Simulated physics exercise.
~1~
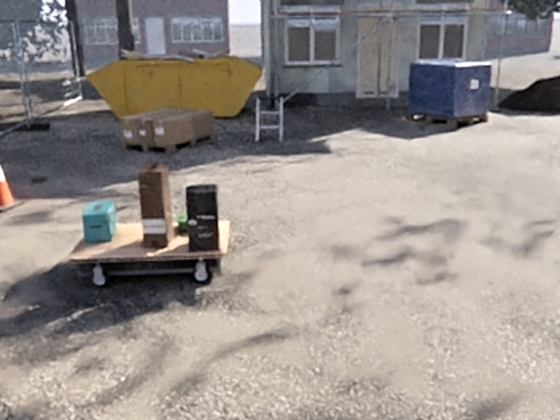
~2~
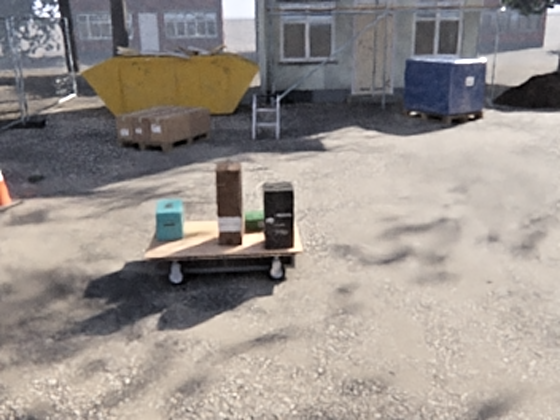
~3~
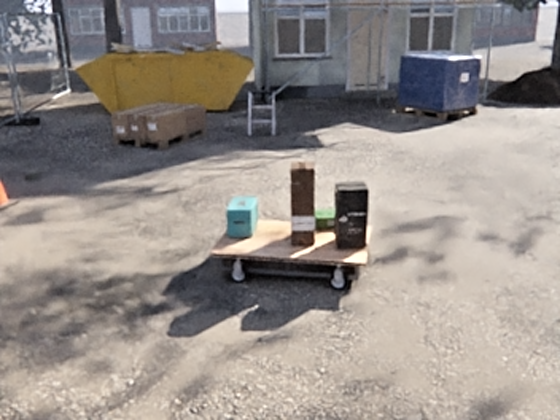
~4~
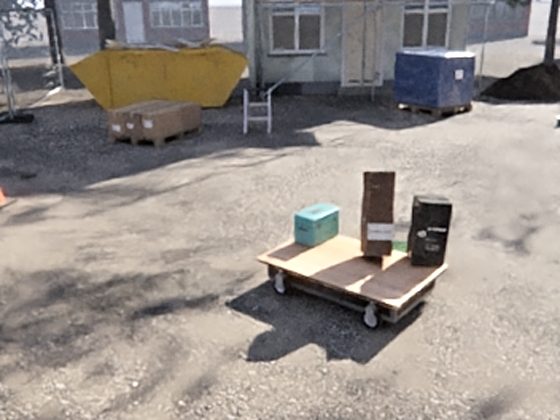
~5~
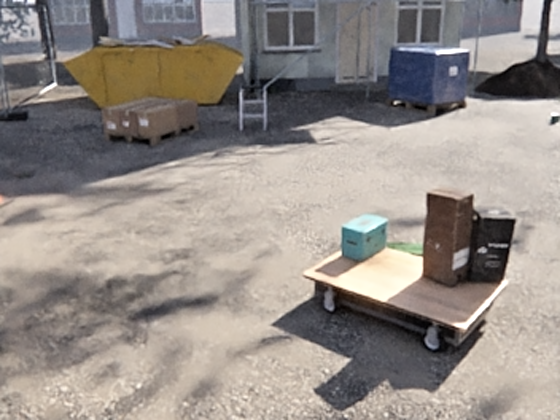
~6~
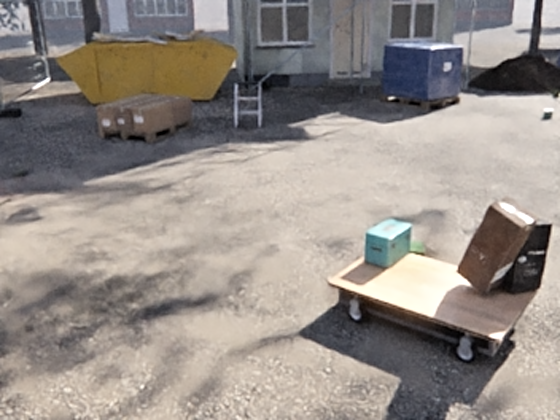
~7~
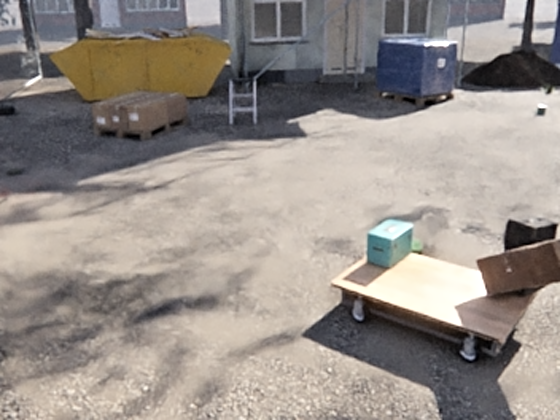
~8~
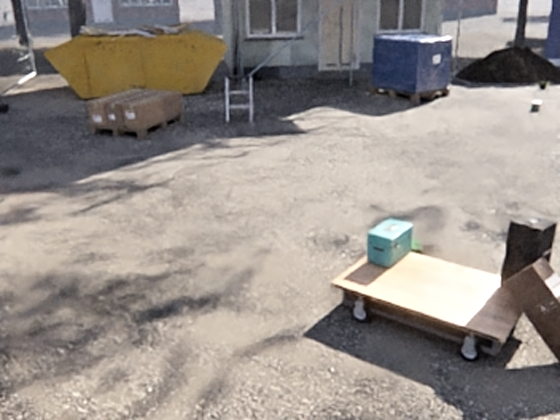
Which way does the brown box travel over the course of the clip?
It moves to the right, first riding on the cart and then tipping over the deck's right-hand end.
